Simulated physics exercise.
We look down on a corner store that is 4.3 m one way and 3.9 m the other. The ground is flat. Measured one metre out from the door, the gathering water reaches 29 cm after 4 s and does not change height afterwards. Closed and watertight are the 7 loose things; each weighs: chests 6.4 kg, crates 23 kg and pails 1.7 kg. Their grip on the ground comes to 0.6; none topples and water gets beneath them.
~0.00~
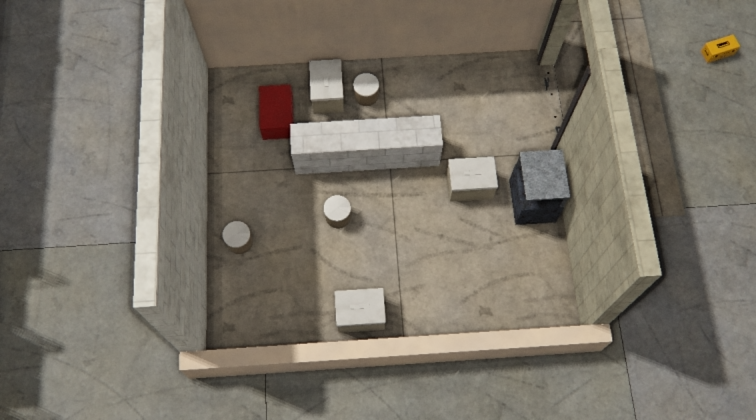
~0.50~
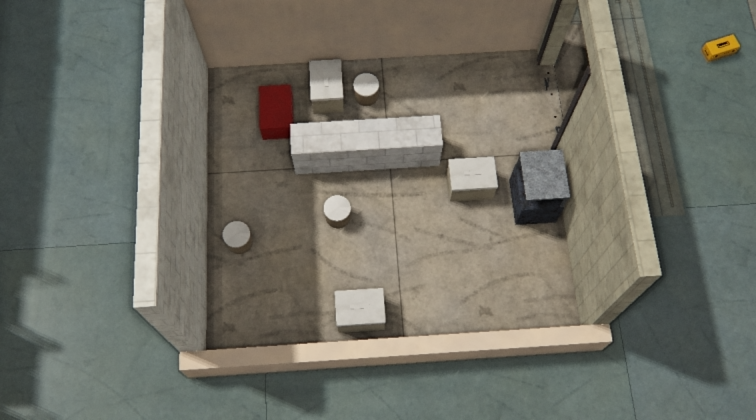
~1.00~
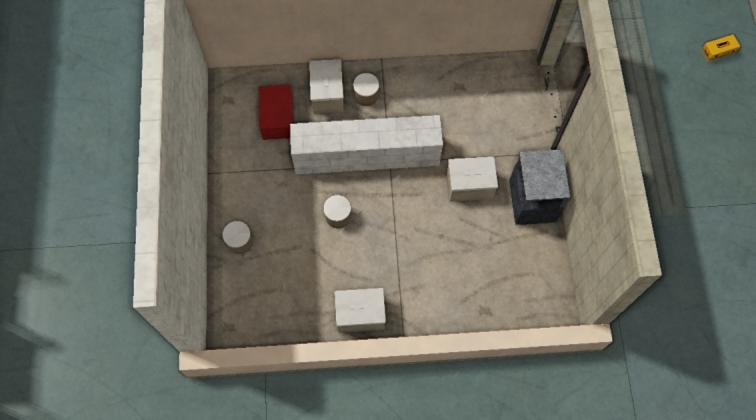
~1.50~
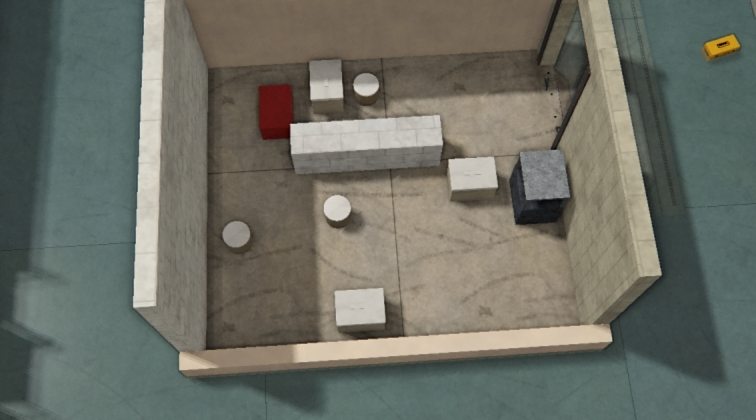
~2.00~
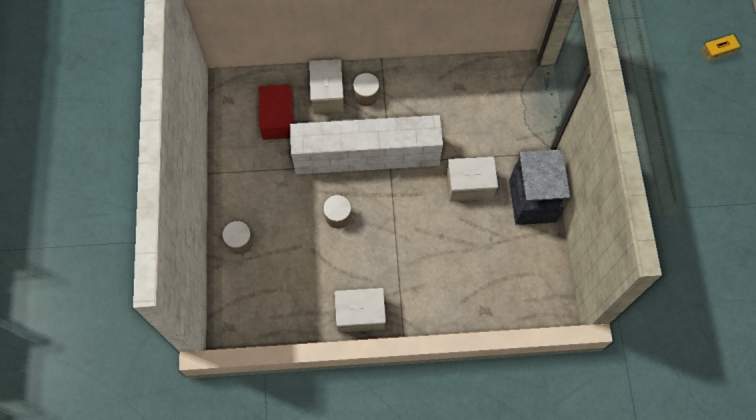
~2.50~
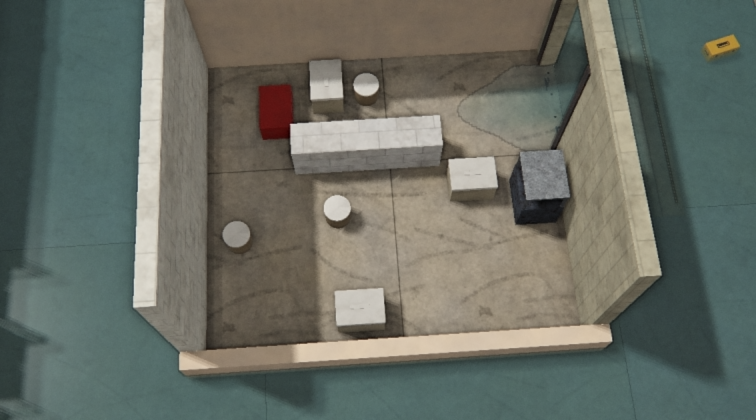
A small walled room with a grey-brown floor is seen from high above, its roof open, by a camera that stays still. A red block sits at the upper left near pale blocks and short white cylinders, with a long whitish block in the middle and a dark grey one at right. Outside, the grey ground turns blue-green with water, then a shallow sheet creeps in through the upper-right opening while the objects stay put.
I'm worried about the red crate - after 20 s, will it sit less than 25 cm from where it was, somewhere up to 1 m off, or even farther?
I reckon it goes over a metre.
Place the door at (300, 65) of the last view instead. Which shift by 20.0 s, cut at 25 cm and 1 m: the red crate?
With that change, the red crate is swept well off.
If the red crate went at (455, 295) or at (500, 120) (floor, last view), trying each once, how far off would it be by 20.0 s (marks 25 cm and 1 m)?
In turn: It goes a long way; it goes a long way.
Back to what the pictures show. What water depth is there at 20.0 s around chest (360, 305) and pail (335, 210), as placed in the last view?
Around 23 cm and 19 cm.
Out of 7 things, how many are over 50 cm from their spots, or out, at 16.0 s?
6.
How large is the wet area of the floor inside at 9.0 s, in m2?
About 16 m2.
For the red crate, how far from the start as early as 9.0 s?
Some 200 cm from the start.
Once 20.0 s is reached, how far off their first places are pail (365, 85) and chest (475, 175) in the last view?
Respectively 350 and 150 cm.
After 4.0 s the red crate is near (275, 106), 0.0 m from its start, aground; 1 afloat.
After 9.0 s the red crate is near (326, 262), 2.2 m from its start, afloat; 6 afloat.
After 16.0 s the red crate is near (378, 181), 1.6 m from its start, afloat; 7 afloat.
After 20.0 s the red crate is near (337, 306), 2.7 m from its start, afloat; 7 afloat.
